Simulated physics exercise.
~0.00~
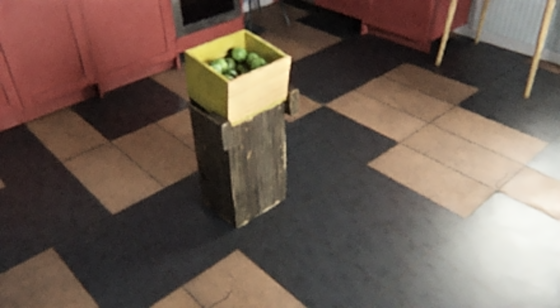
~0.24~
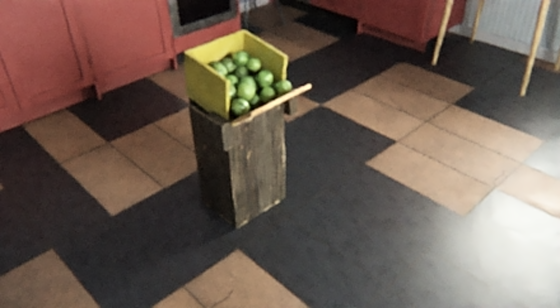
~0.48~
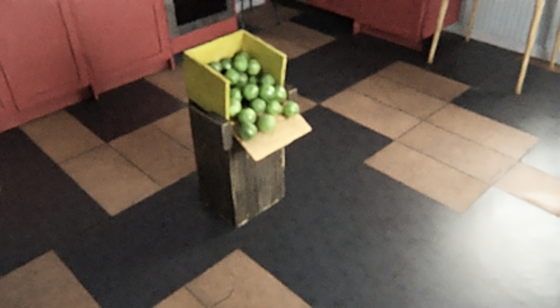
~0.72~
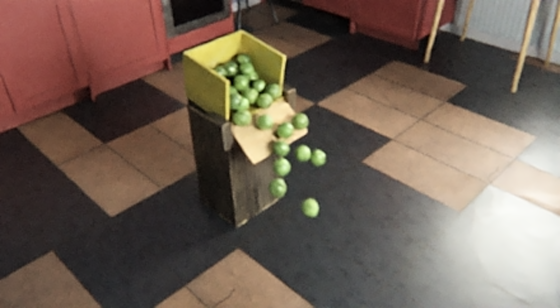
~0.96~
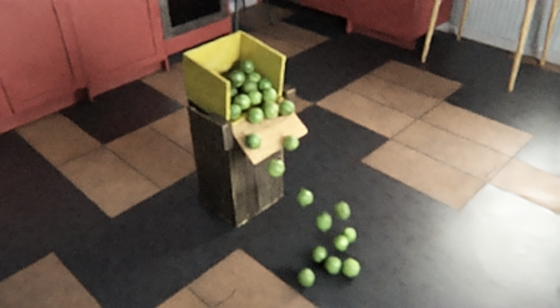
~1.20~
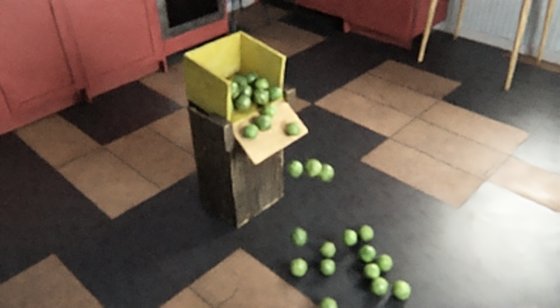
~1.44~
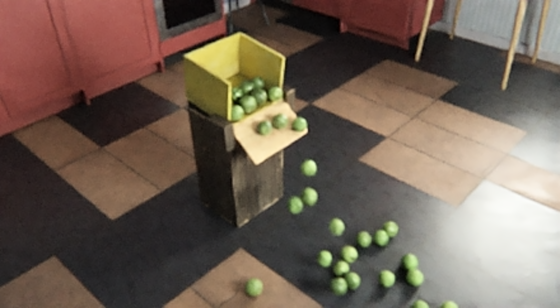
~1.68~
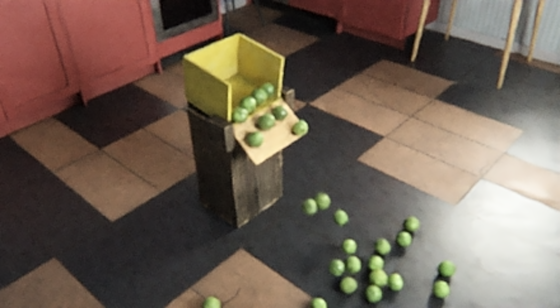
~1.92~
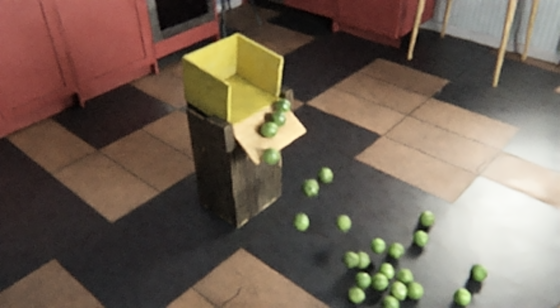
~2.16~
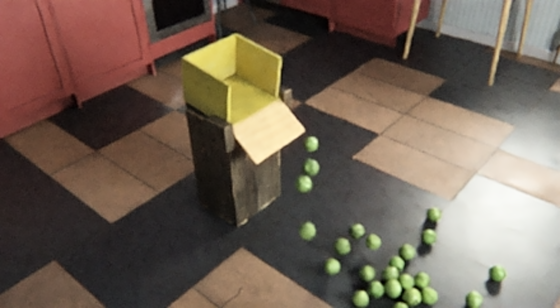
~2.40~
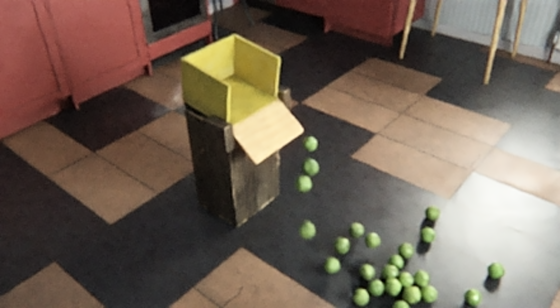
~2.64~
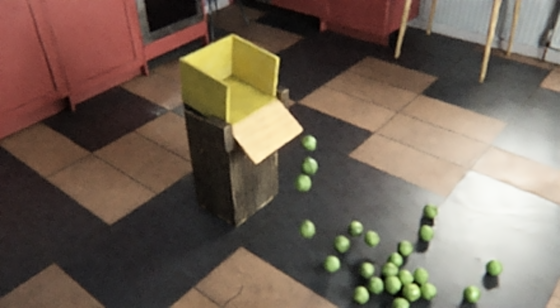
A yellow bin full of green apples sat on a wooden stand in a kitchen until its front flap swung down, and the apples tumbled out to the right across the dark floor, leaving the bin empty, with some still hanging in mid-air.
